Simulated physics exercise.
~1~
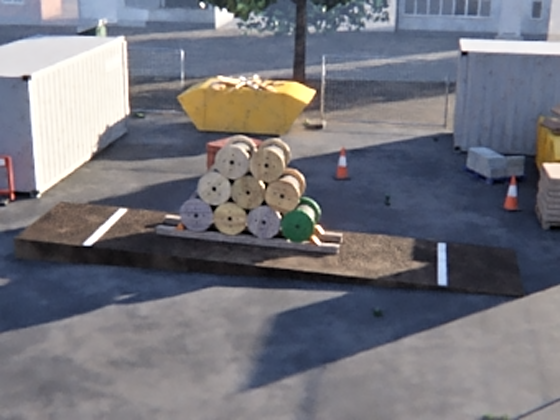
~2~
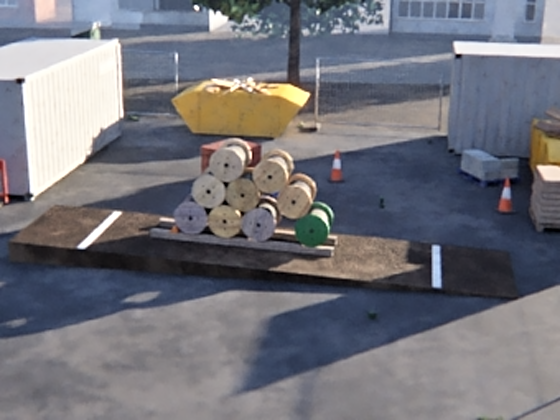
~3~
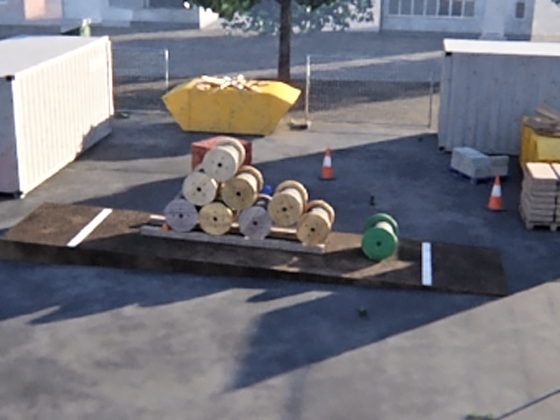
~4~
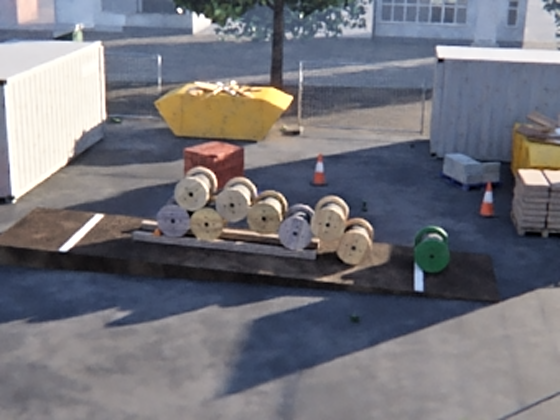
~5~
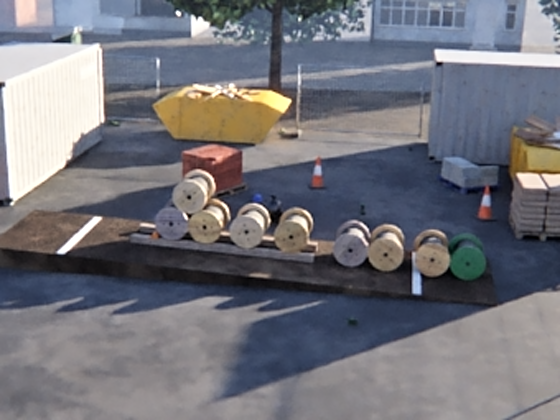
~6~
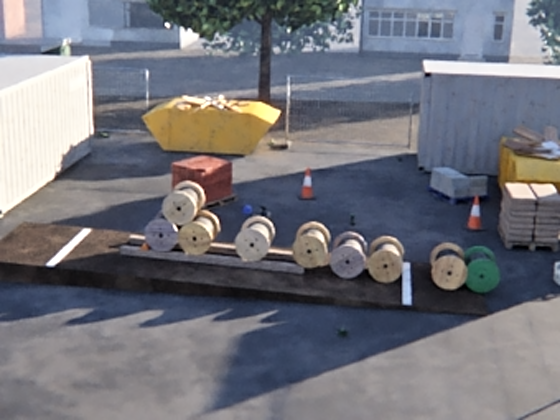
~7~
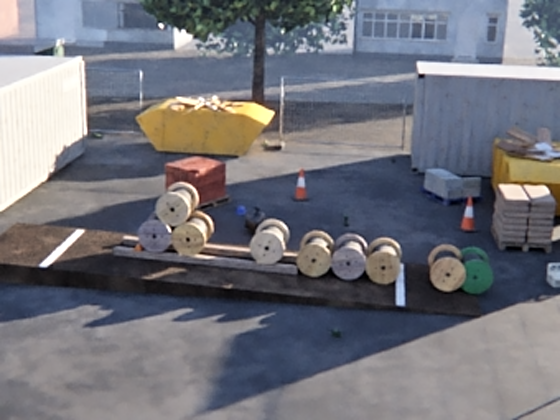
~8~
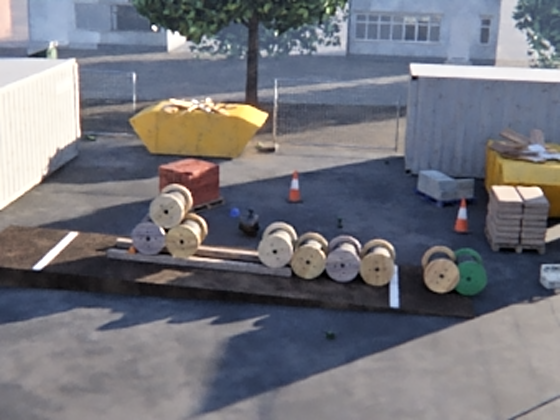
A neat pyramid of nine cable reels, mostly tan and grey with a green one at its lower right, sits on timber bearers in a paved yard, seen from above. White containers stand to either side, with a yellow skip, a tree and orange cones behind. The green reel rolls off to the right, and the stack slumps after it. Green crosses the right white line as more reels spread along the brown strip. A tan reel follows it over. Finally those two rest beyond the line, four others sit in a row before it, and three remain stacked at the left.
